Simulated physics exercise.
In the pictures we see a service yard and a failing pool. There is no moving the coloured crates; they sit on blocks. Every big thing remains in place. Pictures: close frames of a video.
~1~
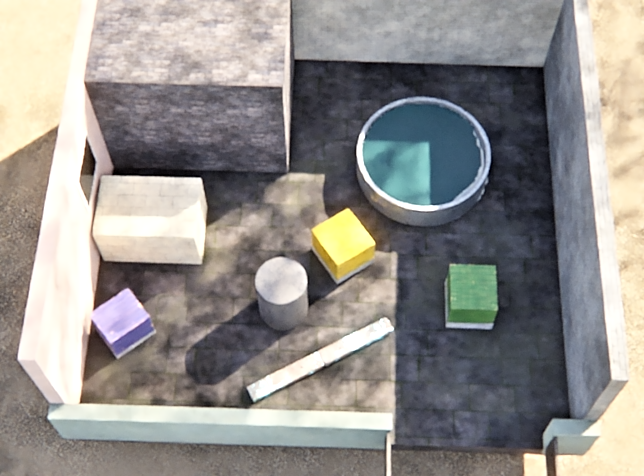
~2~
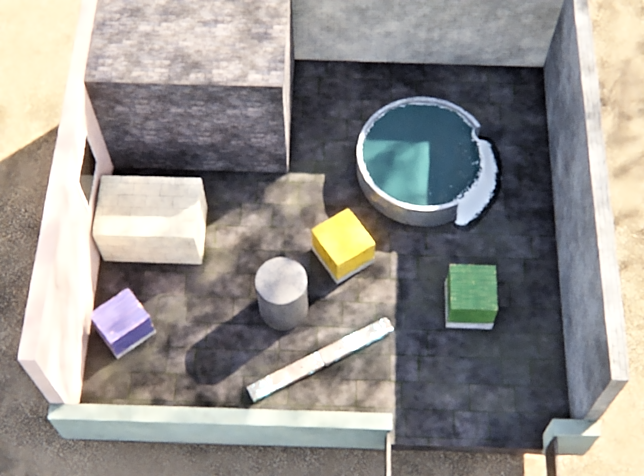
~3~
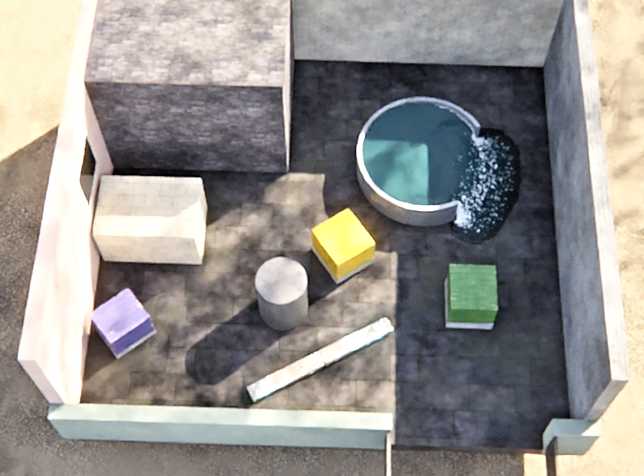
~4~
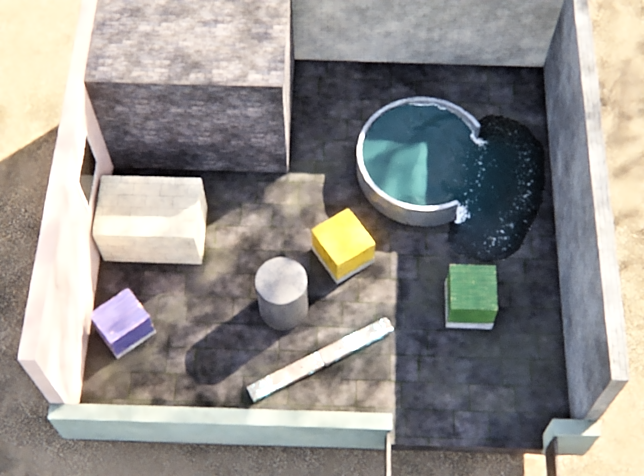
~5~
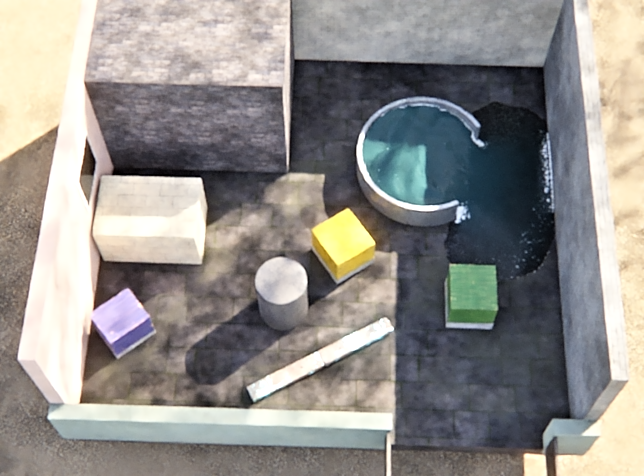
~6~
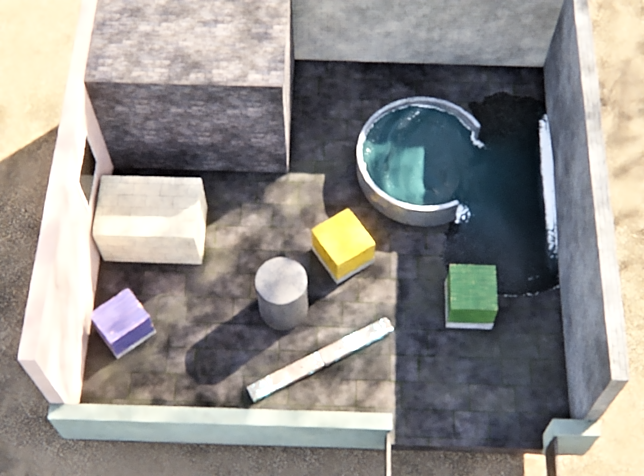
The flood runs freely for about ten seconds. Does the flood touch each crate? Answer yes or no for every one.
Yellow crate: No; blue crate: No; green crate: No.
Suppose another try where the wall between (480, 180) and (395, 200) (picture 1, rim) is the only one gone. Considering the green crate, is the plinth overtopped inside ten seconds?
I'd say the green crate gets flooded.
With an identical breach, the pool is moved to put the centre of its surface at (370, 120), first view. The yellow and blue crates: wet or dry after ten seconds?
The yellow crate is not reached, and the blue crate is not reached.
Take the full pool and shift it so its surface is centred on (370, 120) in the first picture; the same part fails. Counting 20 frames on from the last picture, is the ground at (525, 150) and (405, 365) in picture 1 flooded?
The first is wetted, and then the second is not reached.
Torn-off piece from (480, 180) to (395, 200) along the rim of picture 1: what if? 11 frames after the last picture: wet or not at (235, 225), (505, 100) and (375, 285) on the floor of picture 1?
Obs. 1: Moisture-free; obs. 2: Moisture-free; obs. 3: Sodden.
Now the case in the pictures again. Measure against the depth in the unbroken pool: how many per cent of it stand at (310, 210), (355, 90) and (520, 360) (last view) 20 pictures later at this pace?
The depth comes out near 0, 4 and 20 per cent.
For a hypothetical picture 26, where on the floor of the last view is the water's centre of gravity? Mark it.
I'd point to (480, 202).
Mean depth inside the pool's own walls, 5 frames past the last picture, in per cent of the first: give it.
Some 60 per cent.
A moment on, water covers 15 % of the floor; the yellow crate not reached, the blue crate not reached, the green crate water round its plinth.
Next, water covers 20 % of the floor; the yellow crate not reached, the blue crate not reached, the green crate water round its plinth.
Then, water covers 35 % of the floor; the yellow crate not reached, the blue crate not reached, the green crate water round its plinth.
Later, water covers 45 % of the floor; the yellow crate water round its plinth, the blue crate not reached, the green crate water round its plinth.
In the end, water covers 60 % of the floor; the yellow crate stayed above the water, the blue crate stayed above the water, the green crate stayed above the water.
